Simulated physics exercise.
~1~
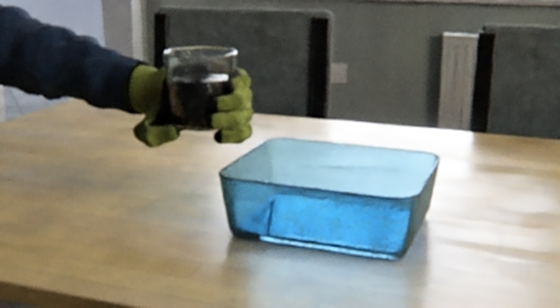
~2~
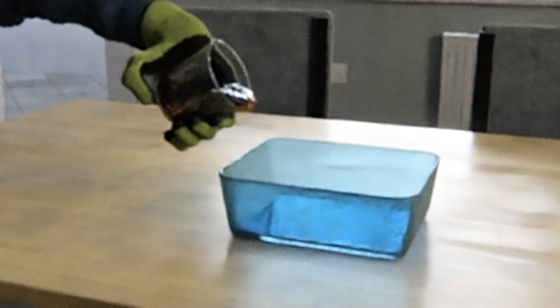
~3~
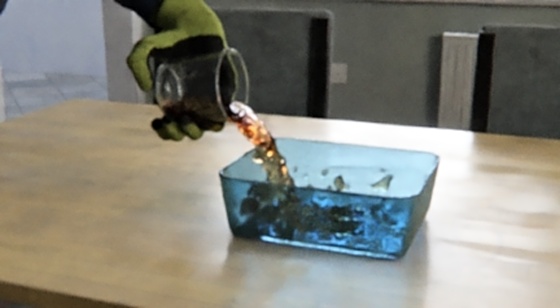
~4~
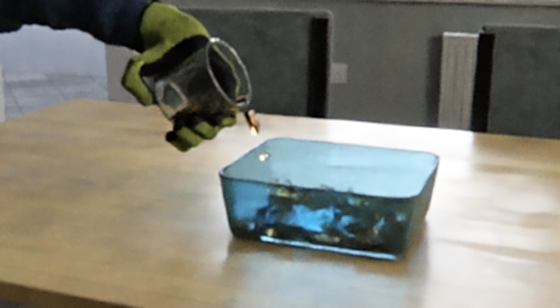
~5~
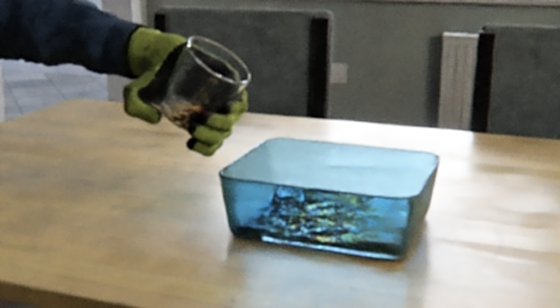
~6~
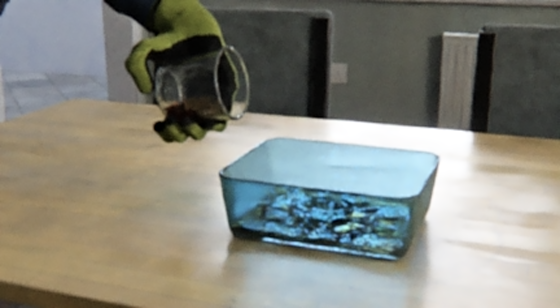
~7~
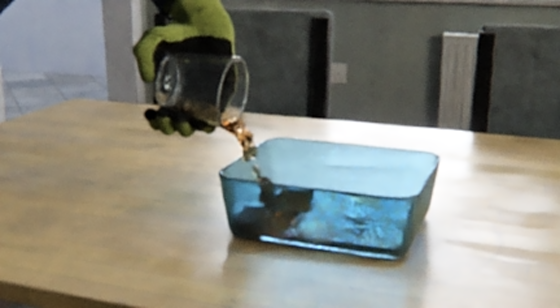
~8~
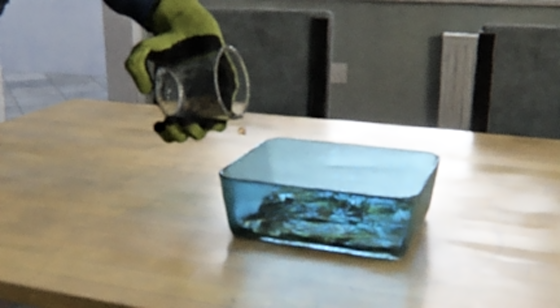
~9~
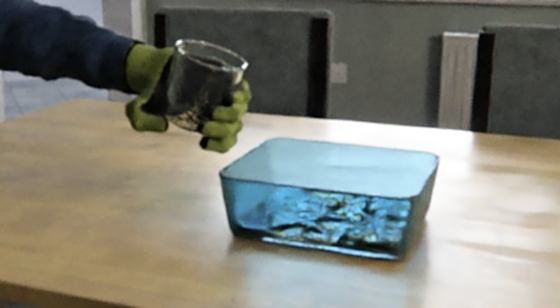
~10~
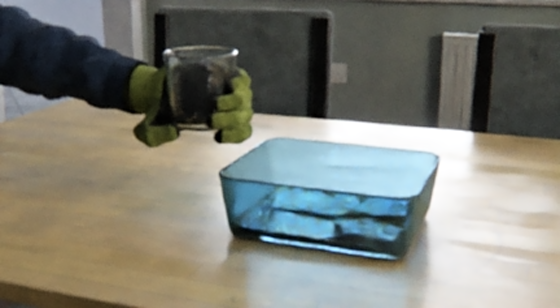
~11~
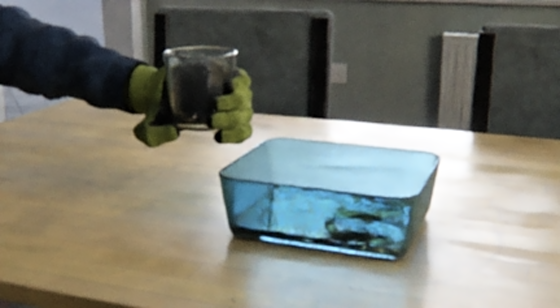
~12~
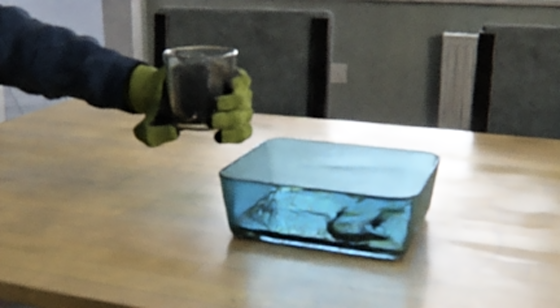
At a wooden table, a gloved hand tips dark liquid from a glass into a blue dish twice, then levels the glass.
